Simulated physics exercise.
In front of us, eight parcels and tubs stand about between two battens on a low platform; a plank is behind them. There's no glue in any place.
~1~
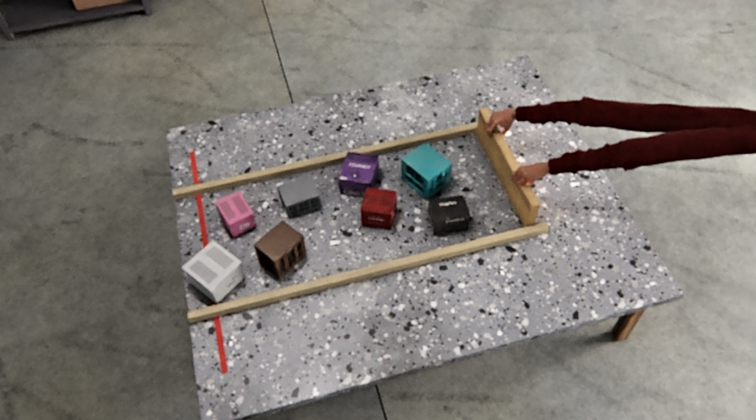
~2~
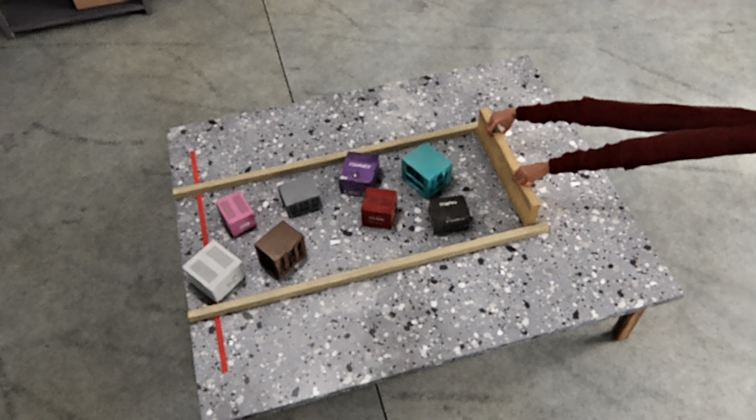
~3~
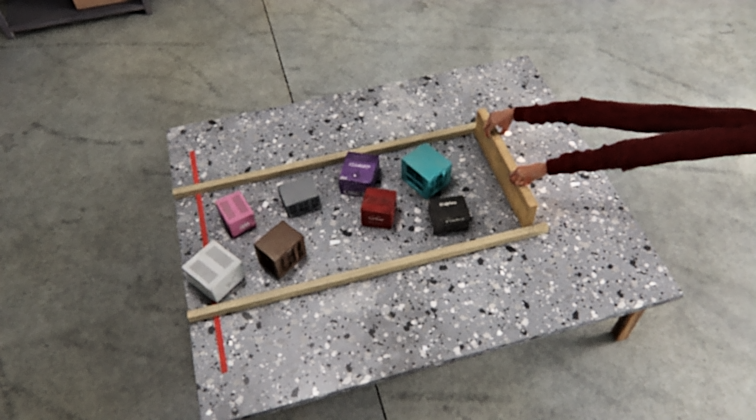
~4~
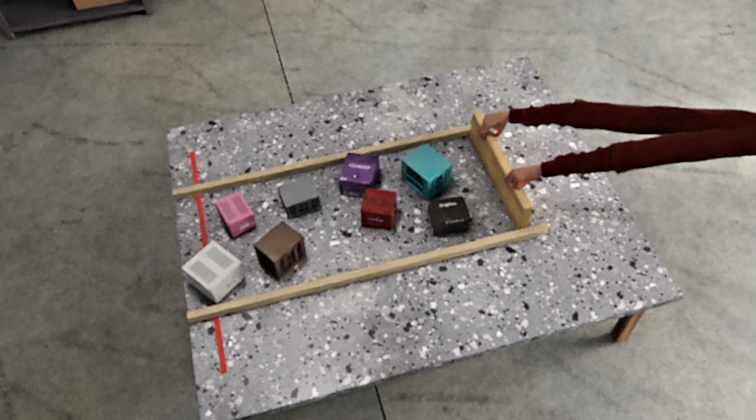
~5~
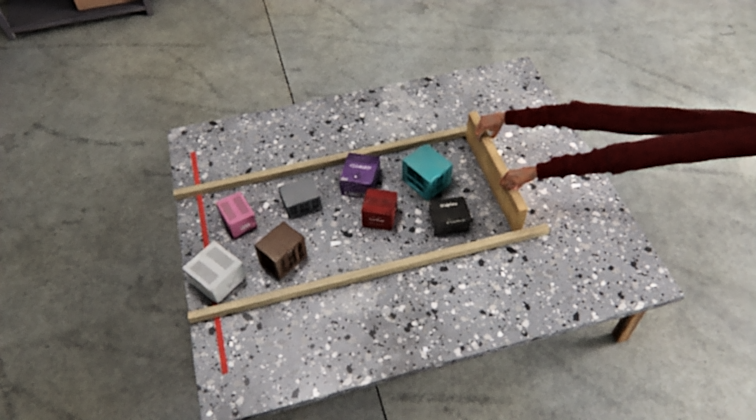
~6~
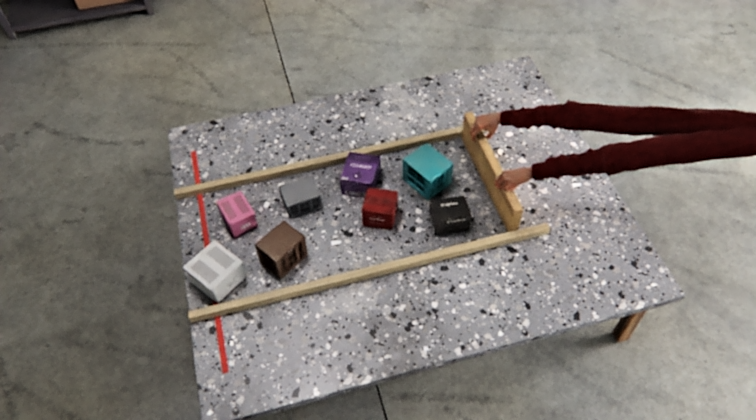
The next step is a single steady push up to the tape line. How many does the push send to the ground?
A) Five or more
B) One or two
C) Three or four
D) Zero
Answer: A.
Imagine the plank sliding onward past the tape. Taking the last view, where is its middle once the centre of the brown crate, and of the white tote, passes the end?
The middle would be close to (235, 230) and then close to (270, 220).
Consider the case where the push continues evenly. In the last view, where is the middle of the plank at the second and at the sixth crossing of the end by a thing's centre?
The middle sits near (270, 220) at the first moment and near (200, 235) at the second.
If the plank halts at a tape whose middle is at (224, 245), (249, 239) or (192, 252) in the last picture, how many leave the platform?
Try 1: 5; try 2: 3; try 3: 8.
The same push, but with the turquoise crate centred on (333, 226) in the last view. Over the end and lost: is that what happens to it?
In that case it leaves the top.
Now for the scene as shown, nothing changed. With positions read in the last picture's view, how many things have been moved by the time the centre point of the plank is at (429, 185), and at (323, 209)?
The count reaches 2 first and 7 second.
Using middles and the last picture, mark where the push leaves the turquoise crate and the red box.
The turquoise crate stops around (184, 220); the red box around (185, 255).
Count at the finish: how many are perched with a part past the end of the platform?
Things overhanging at the end: 3.
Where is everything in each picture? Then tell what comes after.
White tote (215, 272); pink tote (236, 215); brown crate (281, 250); plank (506, 166); tape (206, 249), in the first frame.
Pink tote (236, 214); plank (506, 166), in the second frame.
Brown crate (281, 249); red box (379, 208), in the third frame.
White tote (215, 273); black box (448, 216), in the fourth frame.
Pink tote (237, 215); purple box (360, 176), in the fifth frame.
White tote (216, 272); pink tote (237, 214); brown crate (282, 250); plank (490, 171); tape (207, 248), in the sixth frame.
Soon after, none off yet; white tote at rest near (216, 272); pink tote at rest near (237, 214); brown crate at rest near (282, 250).
Then, none off yet; white tote moved a little near (206, 277); pink tote moved about its own width near (185, 225); brown crate moved about its own width near (253, 261).
At rest, the number that fall off is five or more; fallen, purple box, grey crate, brown crate, pink tote and white tote.
